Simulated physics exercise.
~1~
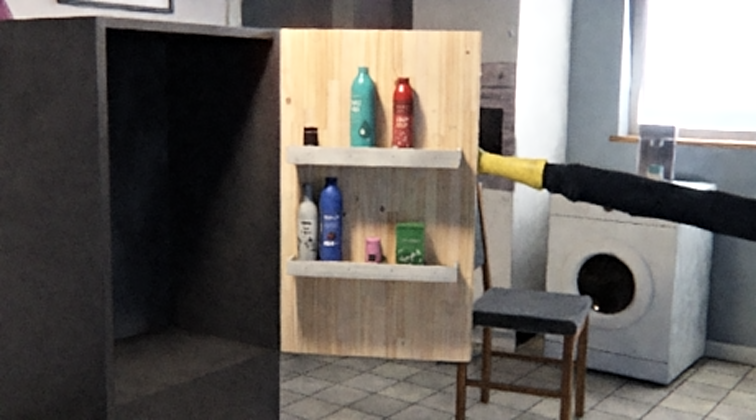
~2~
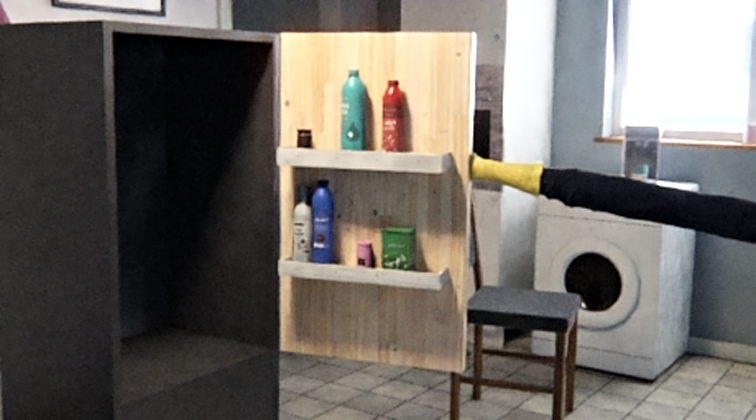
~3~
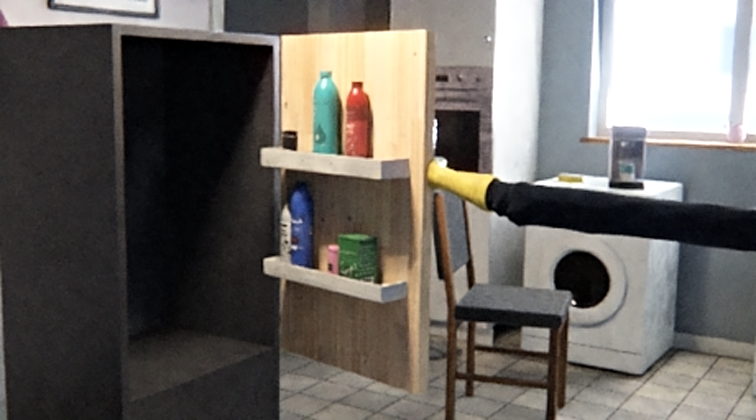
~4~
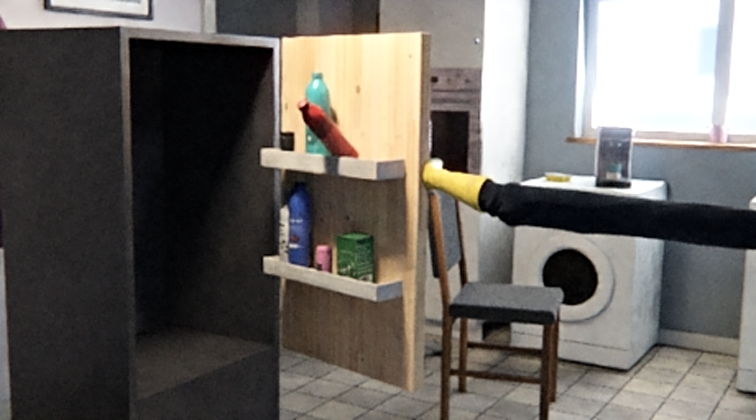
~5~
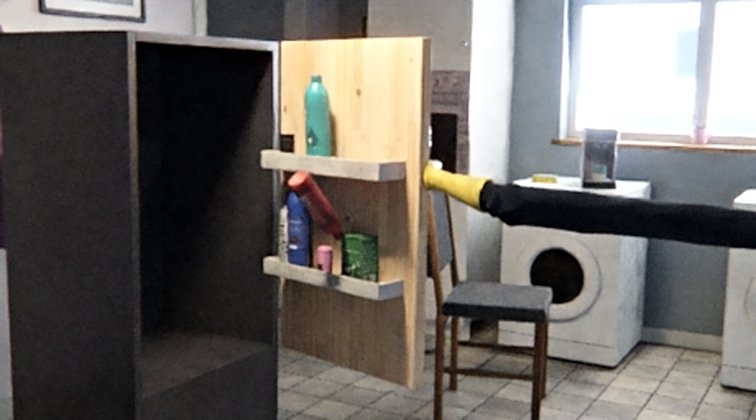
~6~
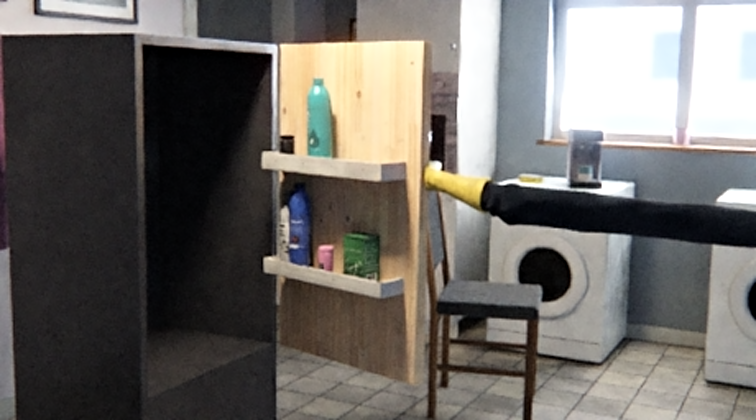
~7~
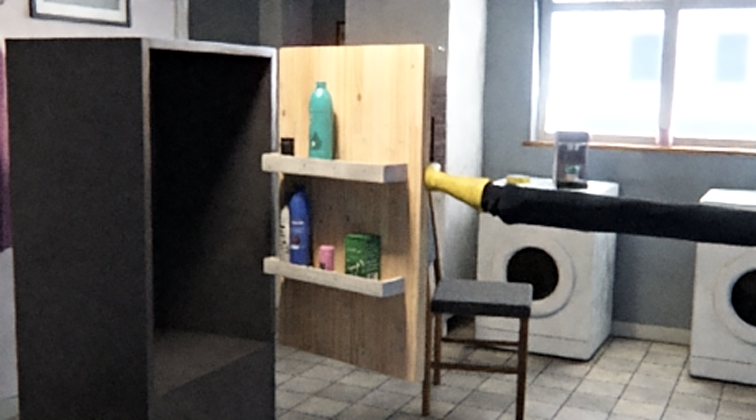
At the start, a pale wooden door with two racks of bottles and containers stands partly open on a dark cabinet, with a yellow-tipped black arm at its outer edge. The door swings further round, its outer edge moving left with the arm beside it, and then stops. The red bottle on the upper rack tips over the rail in front of the turquoise one. It tumbles past the lower rack, upside down, and drops out of sight. The turquoise bottle stays upright above, while the blue and white bottles, pink shaker and green carton remain below as the view drifts sideways.
